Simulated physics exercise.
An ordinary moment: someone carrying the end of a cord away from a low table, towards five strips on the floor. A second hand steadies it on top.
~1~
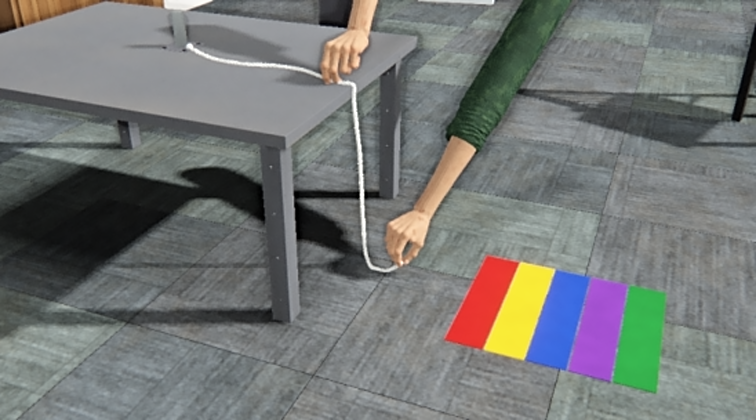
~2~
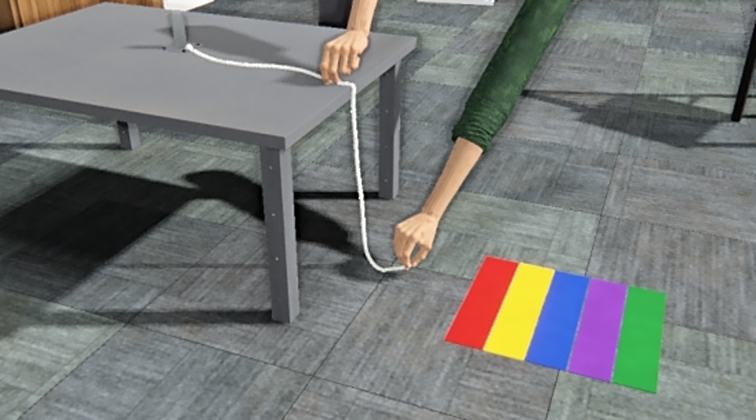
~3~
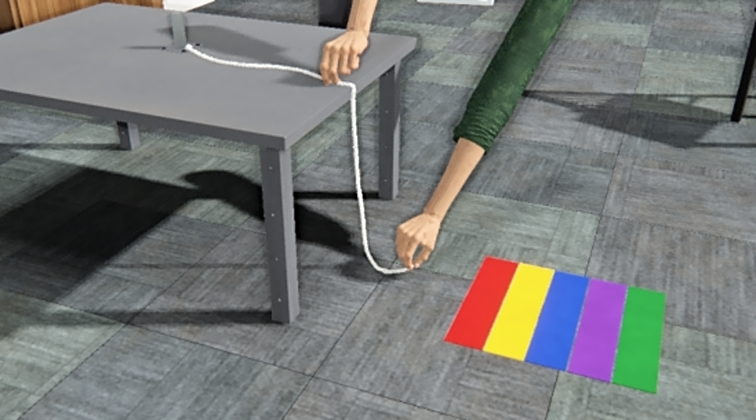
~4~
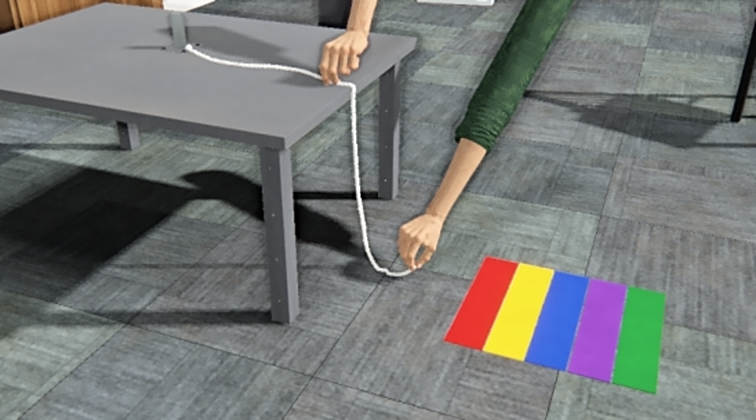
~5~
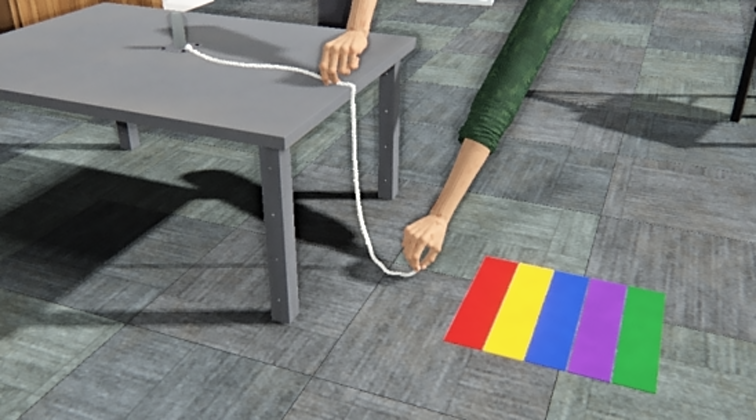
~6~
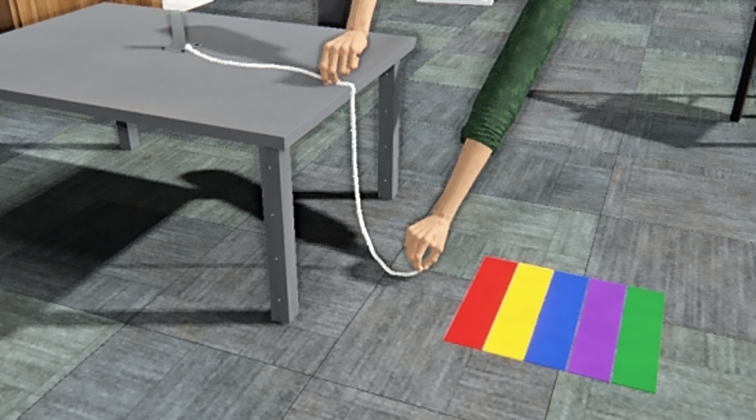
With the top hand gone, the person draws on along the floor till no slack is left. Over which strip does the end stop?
It gets as far as the yellow strip.
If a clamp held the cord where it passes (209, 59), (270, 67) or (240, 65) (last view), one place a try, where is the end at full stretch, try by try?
About (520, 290), (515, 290) and (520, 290).
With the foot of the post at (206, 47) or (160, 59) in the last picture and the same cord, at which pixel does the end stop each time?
About (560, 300) and (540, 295).
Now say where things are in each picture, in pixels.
In the first picture, end (402, 263); red (471, 327); yellow (511, 336); blue (551, 346); purple (593, 357); green (637, 367).
In the second picture, end (410, 265); cord through (201, 55) (258, 66) (318, 76) (354, 117) (360, 186) (367, 253).
In the third picture, end (412, 266).
In the fourth picture, end (415, 267); cord through (200, 55) (258, 66) (318, 77) (354, 118) (357, 186) (369, 253).
In the fifth picture, end (419, 267).
In the sixth picture, end (422, 268); cord through (200, 55) (258, 66) (317, 76) (353, 117) (356, 186) (373, 253).
Early on, end near (451, 274); short of the strips.
Midway, end near (498, 285); over red.
At the end of the slack, end near (525, 291); over yellow. The yellow one.
